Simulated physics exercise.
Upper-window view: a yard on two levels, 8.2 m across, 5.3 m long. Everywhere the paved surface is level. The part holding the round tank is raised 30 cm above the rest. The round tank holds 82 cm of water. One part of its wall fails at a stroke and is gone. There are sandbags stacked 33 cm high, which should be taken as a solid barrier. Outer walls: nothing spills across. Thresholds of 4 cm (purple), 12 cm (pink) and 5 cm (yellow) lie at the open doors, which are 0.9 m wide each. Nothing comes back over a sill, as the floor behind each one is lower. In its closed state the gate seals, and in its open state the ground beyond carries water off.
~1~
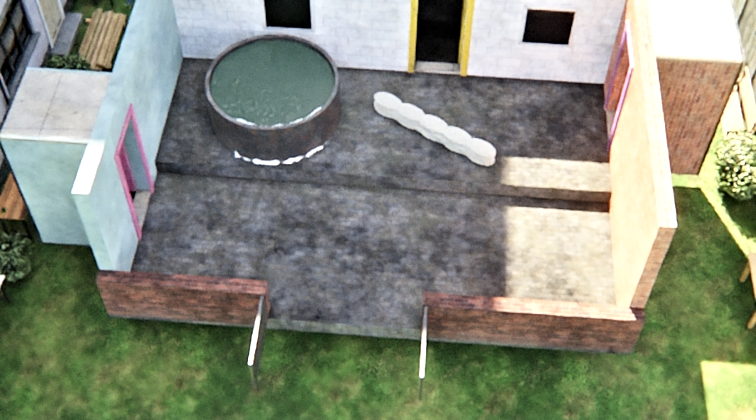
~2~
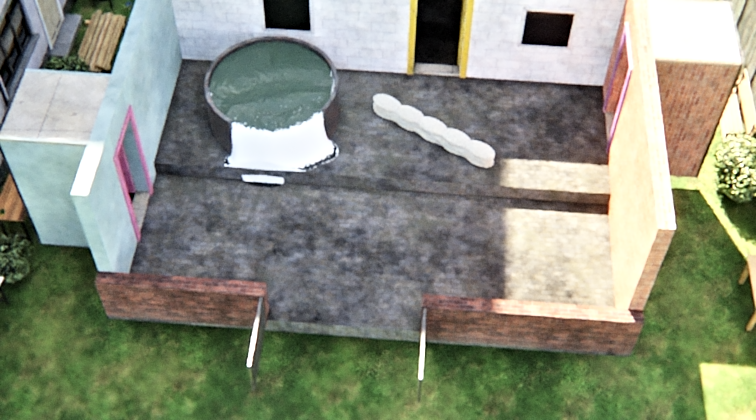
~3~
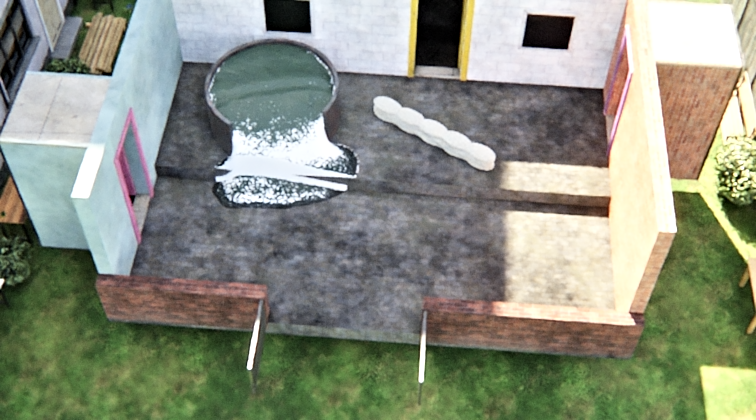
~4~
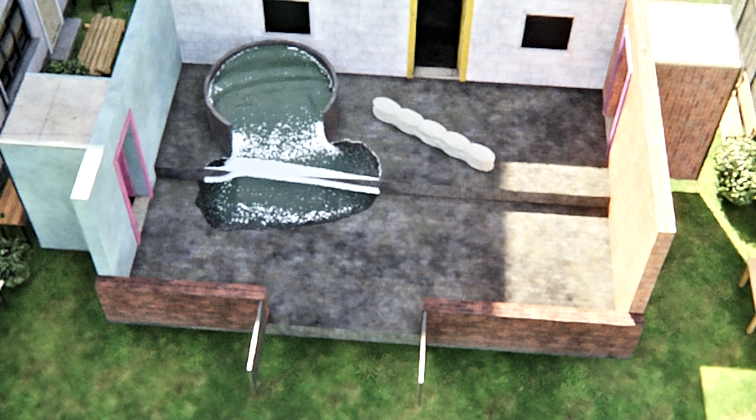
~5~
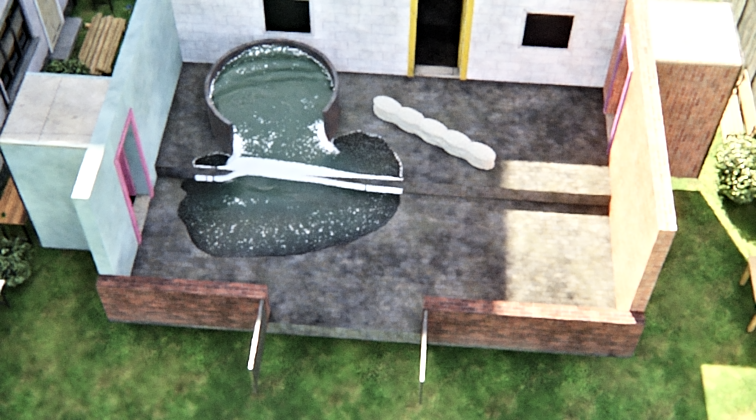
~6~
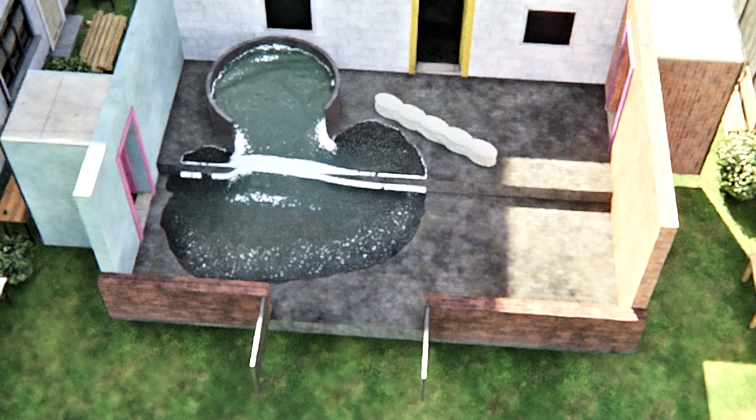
In a walled yard seen from above, water burst from the front of a round tank, dropped over a low step in white foam, and spread into a wide, dark pool across the lower paving.
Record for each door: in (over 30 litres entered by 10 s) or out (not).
One by one: At the purple door the water falls short of the limit; at the pink door the water falls short of the limit; at the yellow door the water falls short of the limit.
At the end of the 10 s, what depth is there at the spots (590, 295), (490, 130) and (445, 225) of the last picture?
About 9, 0 and 4 cm respectively.
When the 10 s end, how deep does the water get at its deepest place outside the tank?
Around 10 centimetres deep.
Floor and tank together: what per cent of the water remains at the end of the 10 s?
Near 46 in a hundred is still there.
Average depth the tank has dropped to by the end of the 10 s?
The mean depth is around 4 cm.
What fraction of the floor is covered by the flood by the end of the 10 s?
I'd say around 55 %.
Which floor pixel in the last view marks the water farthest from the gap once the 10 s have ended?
That's around (619, 331) in the last picture.
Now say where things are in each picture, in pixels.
In the first frame, the round tank at (273, 83) is whole and still, 82 cm deep.
In the second frame, water pours out at (282, 152) and has run 1.0 m, to (332, 145); deepest outside 42 cm, 82 cm at the round tank's back.
In the third frame, water pours out at (282, 155) and has run 1.3 m, to (354, 164); deepest outside 47 cm, 82 cm at the round tank's back.
In the fourth frame, water pours out at (282, 158) and has run 1.7 m, to (371, 198); deepest outside 42 cm, 80 cm at the round tank's back.
In the fifth frame, the front is at (395, 203), 2.1 m from the gap at (282, 157); 6.1 m2 of floor is under water; 73 cm left at the back of the round tank.
In the sixth frame, water pours out at (284, 155) and has run 2.6 m, to (411, 231); deepest outside 36 cm, 70 cm at the round tank's back.
A moment later water covers 45 % of the floor and is deepest (33 cm) near (126, 297); purple door not reached, pink door 9 cm at the sill, 0 L in, yellow door not reached.
Soon after water covers 50 % of the floor and is deepest (44 cm) near (126, 297); purple door not reached, pink door 3 cm at the sill, 0 L in, yellow door not reached.
Next water covers 55 % of the floor and is deepest (28 cm) near (158, 180); purple door not reached, pink door 11 cm at the sill, 1 L in, yellow door not reached.
Later on water covers 55 % of the floor and is deepest (14 cm) near (158, 180); purple door not reached, pink door 11 cm at the sill, 6 L in, yellow door not reached.
At the end water covers 55 % of the floor and is deepest (10 cm) near (563, 327); purple door not reached, pink door 6 cm at the sill, 7 L in, yellow door not reached.
